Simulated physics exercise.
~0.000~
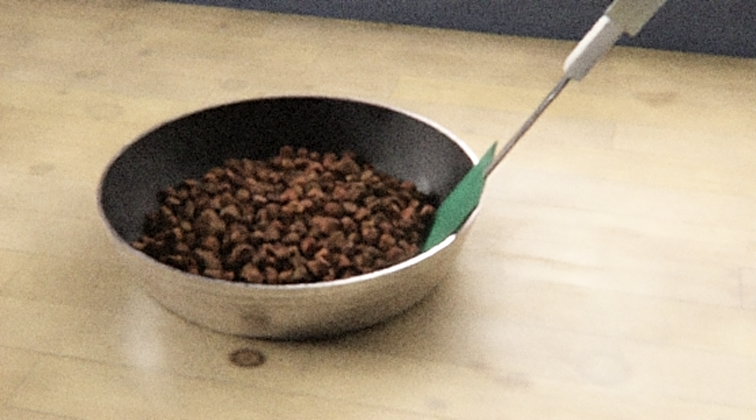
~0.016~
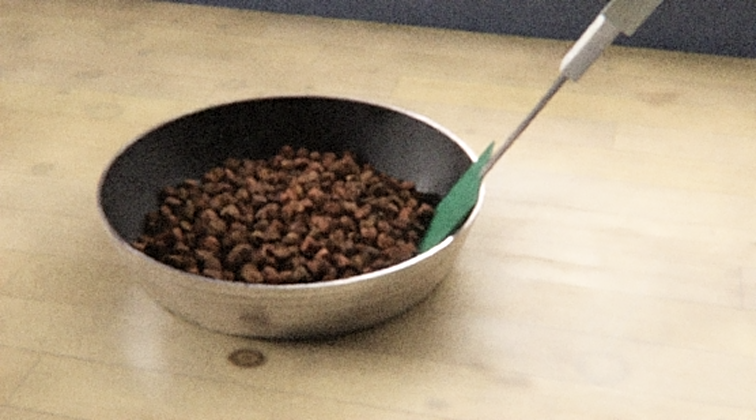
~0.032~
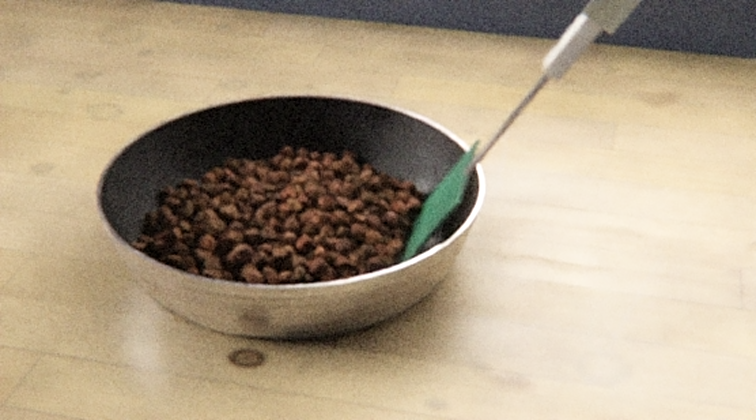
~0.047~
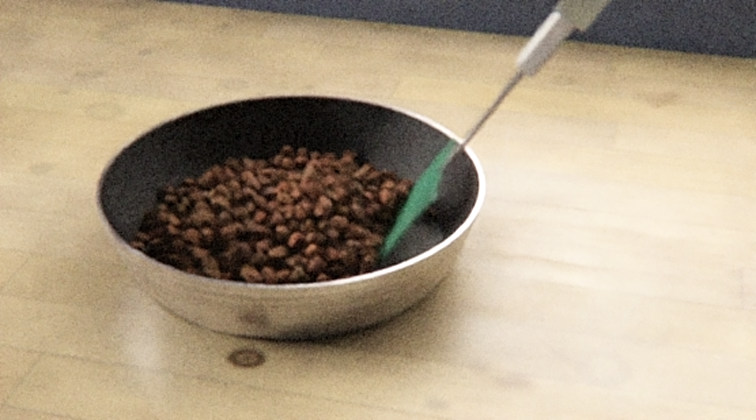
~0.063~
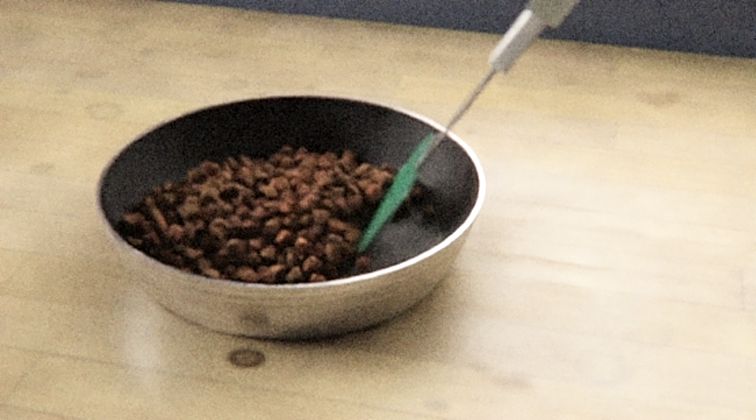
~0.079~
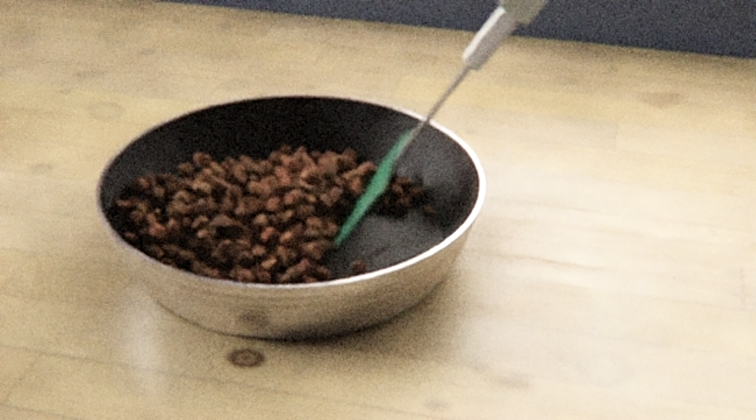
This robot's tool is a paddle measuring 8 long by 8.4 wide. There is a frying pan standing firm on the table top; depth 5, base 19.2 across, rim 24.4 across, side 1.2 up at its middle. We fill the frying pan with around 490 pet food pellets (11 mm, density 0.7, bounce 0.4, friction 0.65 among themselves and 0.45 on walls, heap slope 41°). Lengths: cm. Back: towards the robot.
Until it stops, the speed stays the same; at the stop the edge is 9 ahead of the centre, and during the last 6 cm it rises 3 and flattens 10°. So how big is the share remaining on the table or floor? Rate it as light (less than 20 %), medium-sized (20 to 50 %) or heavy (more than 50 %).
Rated medium-sized.
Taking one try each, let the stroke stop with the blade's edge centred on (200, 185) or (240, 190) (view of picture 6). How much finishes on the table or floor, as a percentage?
I'd say roughly 10 per cent, then roughly 5 per cent.
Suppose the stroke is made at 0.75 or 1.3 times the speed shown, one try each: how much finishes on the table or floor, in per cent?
Near 15 and near 25 percent respectively.
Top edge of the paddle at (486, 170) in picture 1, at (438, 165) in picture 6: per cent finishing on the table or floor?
About 10 per cent.
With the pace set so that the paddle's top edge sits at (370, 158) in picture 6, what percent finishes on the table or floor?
About 35 percent.
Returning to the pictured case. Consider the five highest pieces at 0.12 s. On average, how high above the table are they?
They are around 5 cm up.
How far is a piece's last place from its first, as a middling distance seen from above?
Somewhere around 5 centimetres, I'd say.
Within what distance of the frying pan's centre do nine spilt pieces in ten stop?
I'd estimate close to 35 centimetres.
After 0.12 s, sloping 58°, highest piece 6 above the table; 490 in the frying pan.
After 0.16 s, sloping 55°, highest piece 7 above the table; 490 in the frying pan.
After 0.38 s, sloping 48°, highest piece 12 above the table; 360 in the frying pan, 87 on the table or floor, 43 on the blade or in flight.
After 1.42 s, sloping 48°, highest piece 5 above the table; 360 in the frying pan, 130 on the table or floor.
At rest, 360 in the frying pan, 130 on the table or floor. That is 27 % on the table or floor.
